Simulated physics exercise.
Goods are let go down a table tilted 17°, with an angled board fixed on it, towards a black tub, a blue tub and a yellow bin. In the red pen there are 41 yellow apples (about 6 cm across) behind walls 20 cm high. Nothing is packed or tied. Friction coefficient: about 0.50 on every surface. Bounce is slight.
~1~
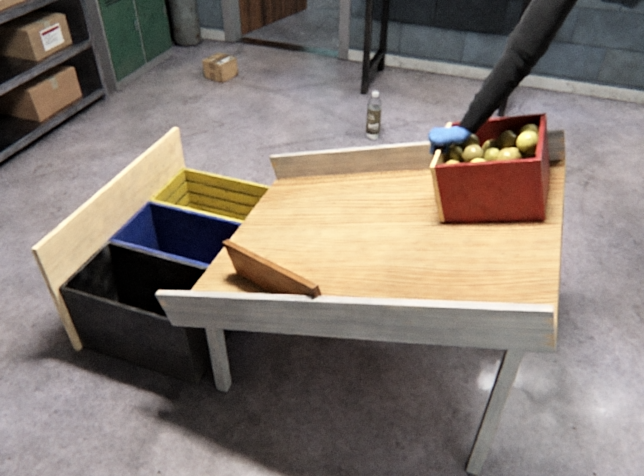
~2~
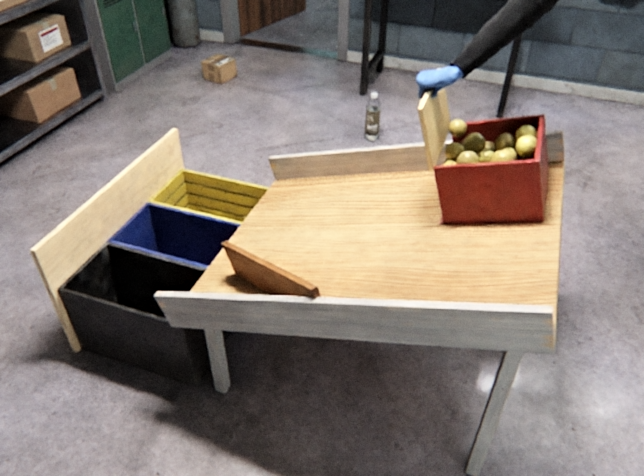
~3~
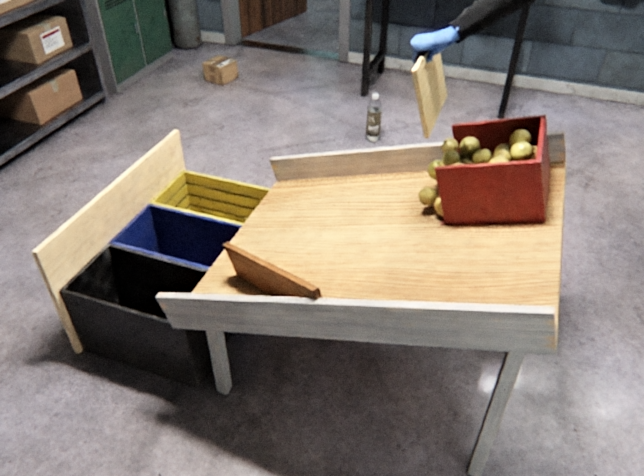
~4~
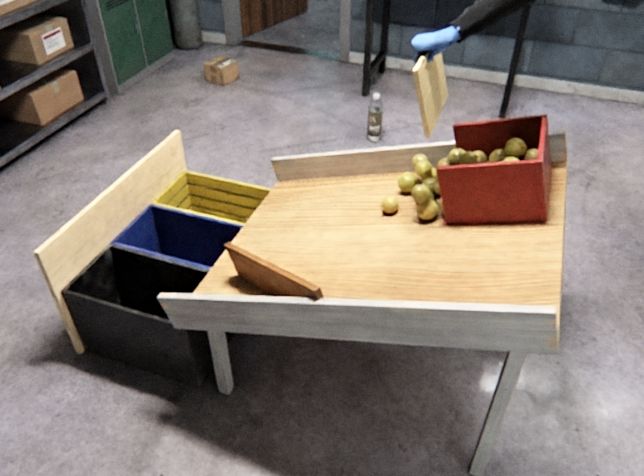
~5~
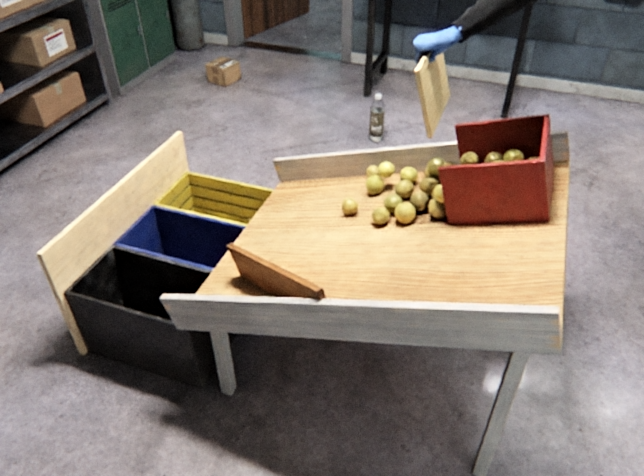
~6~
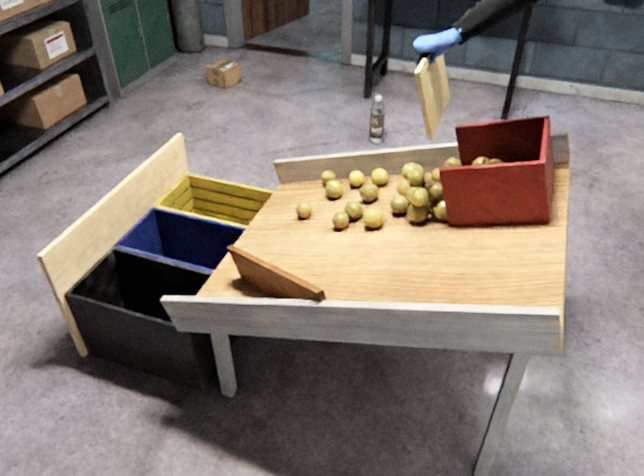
In this clip, a blue-gloved hand lifts a wooden panel from the open side of a red box on a sloping table, and round yellowish-green fruits roll out leftward, spreading across the tabletop toward black, blue and yellow bins.
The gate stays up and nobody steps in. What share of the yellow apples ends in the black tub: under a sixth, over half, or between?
In the end under a sixth of them are in the black tub.
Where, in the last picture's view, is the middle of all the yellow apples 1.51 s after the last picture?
At about (199, 250).
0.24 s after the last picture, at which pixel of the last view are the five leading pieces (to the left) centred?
Around (247, 208).
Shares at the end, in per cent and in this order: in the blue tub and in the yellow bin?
Roughly 30 and 70 per cent.
Then, 0.24 s after the last picture, 7 still in the red pen, 1 in the yellow bin, 31 on the slope and 2 in the air.
Then, 0.54 s after the last picture, 3 in the blue tub, 6 in the yellow bin, 30 on the slope and 2 in the air.
Then, 0.97 s after the last picture, 1 in the black tub, 8 in the blue tub, 21 in the yellow bin, 6 on the slope and 5 in the air.
When it is over (1.51 s after the last picture), 1 in the black tub, 12 in the blue tub and 28 in the yellow bin. Asked share, 1 of 41, 2 per cent.
